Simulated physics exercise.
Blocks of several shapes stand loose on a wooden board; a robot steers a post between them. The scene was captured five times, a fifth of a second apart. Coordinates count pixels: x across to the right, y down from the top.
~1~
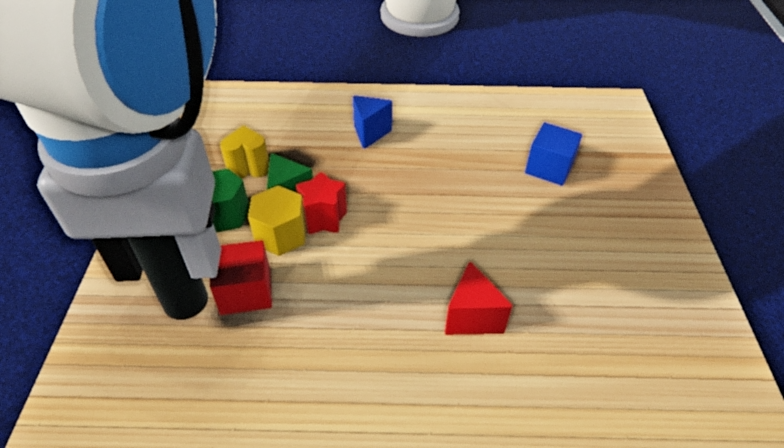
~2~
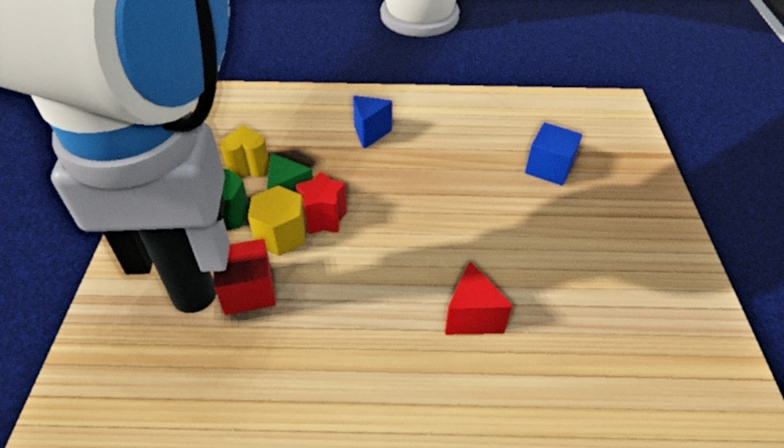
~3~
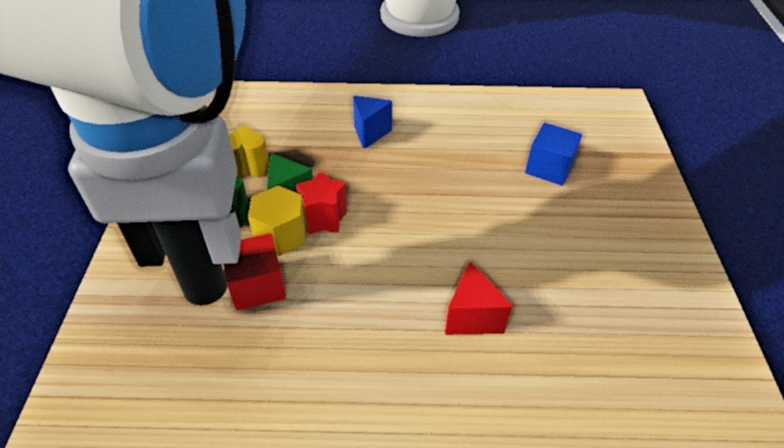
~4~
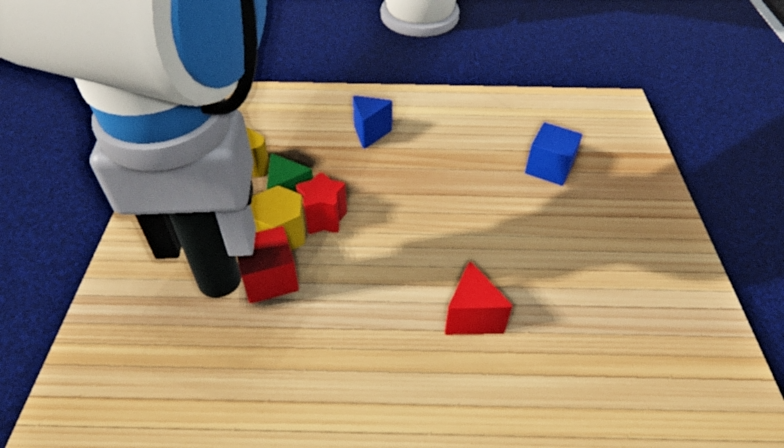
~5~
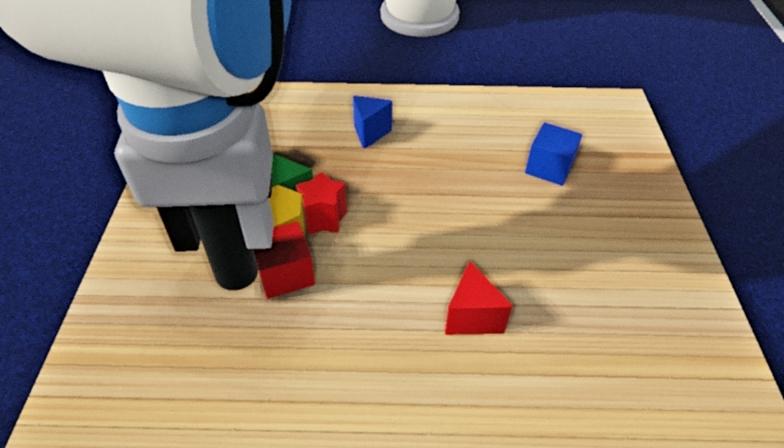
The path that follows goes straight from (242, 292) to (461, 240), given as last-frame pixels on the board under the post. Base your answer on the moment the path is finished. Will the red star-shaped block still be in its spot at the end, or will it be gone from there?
Displaced, by a centimetre or more.
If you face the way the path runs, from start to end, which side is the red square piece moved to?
So, looking from the first point of the path to the last, the red square piece moves leftwards.
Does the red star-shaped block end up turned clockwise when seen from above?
That would be a no.
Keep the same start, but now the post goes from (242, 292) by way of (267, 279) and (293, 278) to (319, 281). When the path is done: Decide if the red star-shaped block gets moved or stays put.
It keeps its position.
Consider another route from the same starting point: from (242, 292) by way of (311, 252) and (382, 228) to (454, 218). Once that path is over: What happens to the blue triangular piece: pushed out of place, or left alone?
The answer is that it remains undisturbed.
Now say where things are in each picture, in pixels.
In the first frame, tip of the post at (186, 302), middles of tops, yellow hexagon at (276, 206), red square piece at (237, 263), red star-shaped block at (321, 189).
In the second frame, post at (195, 296), red square piece at (240, 262).
In the third frame, post at (206, 288), red square piece at (250, 257).
In the fourth frame, post at (220, 281), red square piece at (263, 250).
In the fifth frame, post at (237, 274), yellow hexagon at (276, 205), red square piece at (280, 245), red star-shaped block at (321, 189).
What follows on the original path. One third of the way, post at (318, 255); red square piece at (348, 217), turned 40° anticlockwise; red star-shaped block at (326, 184), turned 30° anticlockwise.
Two thirds of the way, post at (393, 238); red square piece at (384, 196), turned 80° anticlockwise; red star-shaped block at (328, 183), turned 40° anticlockwise.
At the end, post at (464, 222); yellow hexagon unmoved; red square piece at (385, 195), turned 85° anticlockwise; red star-shaped block at (328, 183), turned 40° anticlockwise.
